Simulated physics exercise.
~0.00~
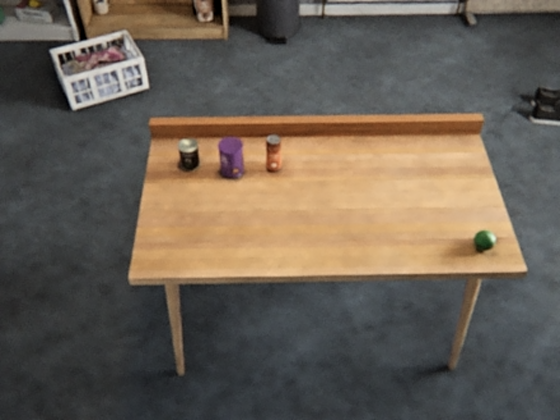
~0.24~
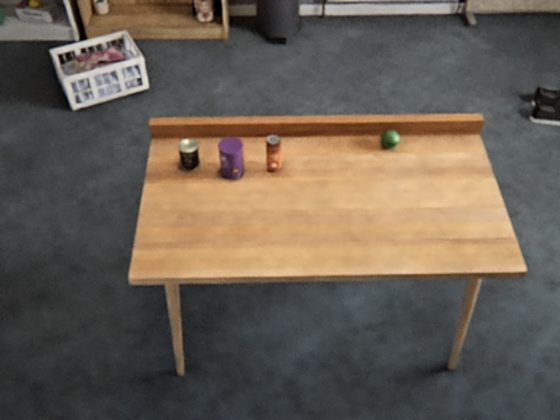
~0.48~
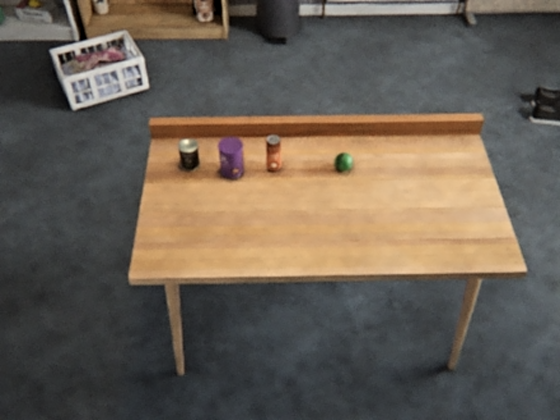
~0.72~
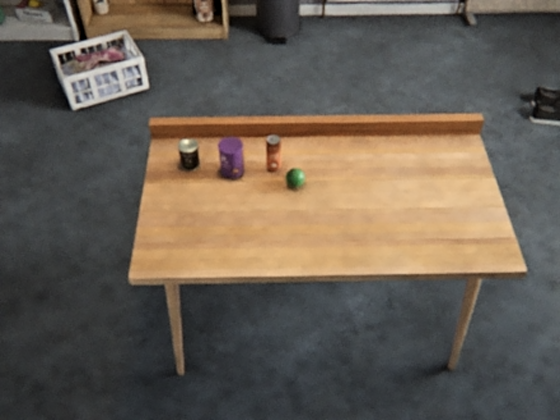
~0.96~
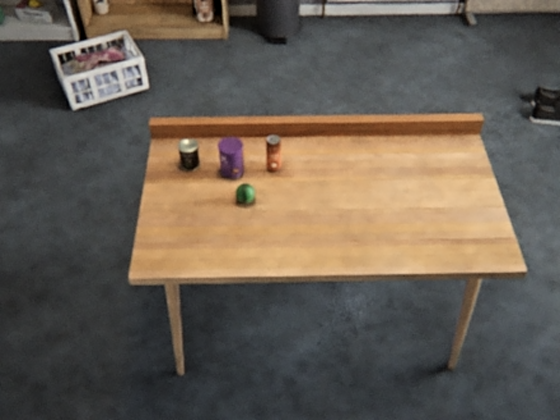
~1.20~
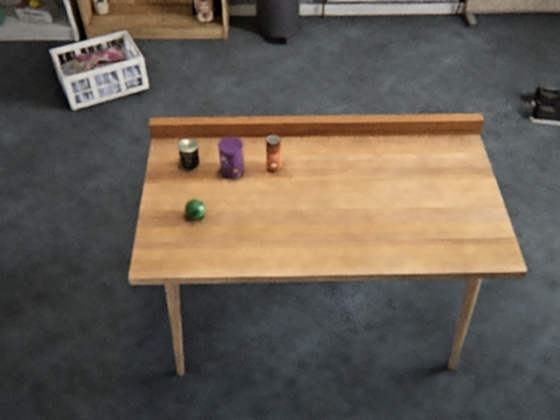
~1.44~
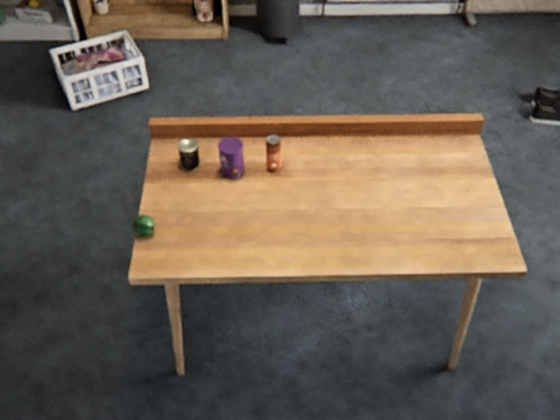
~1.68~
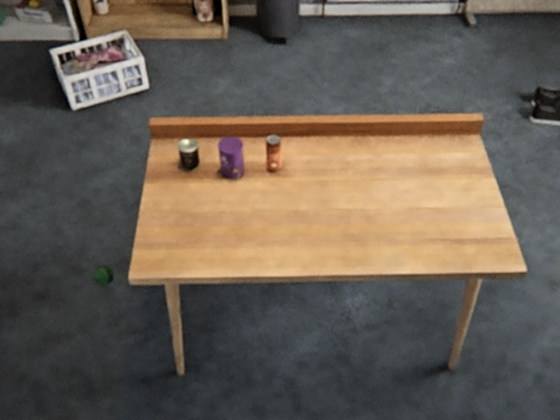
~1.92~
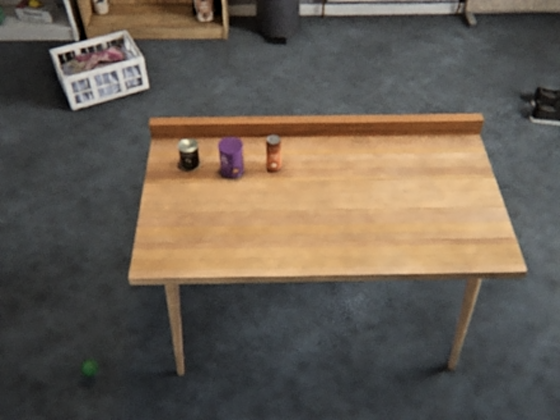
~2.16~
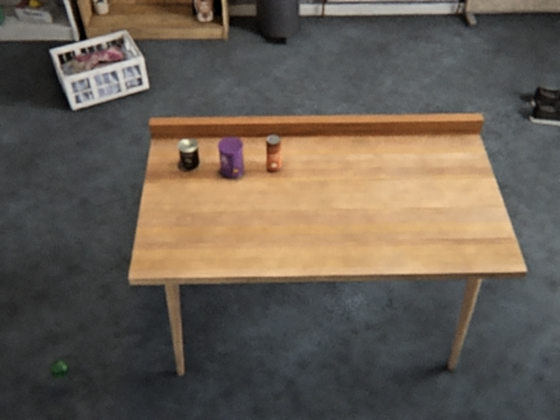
A pale wooden table with a raised strip along its far edge stands on a dark grey floor, seen from above and in front, with a white crate behind it to the left. A black tin, a purple tin and an orange can stand near the back left, and a green ball is near the right front corner. The ball travels to the far strip, then heads back leftward, passing in front of the can and tins. It leaves the left edge, drops to the floor and ends at lower left, while all three containers stay upright.
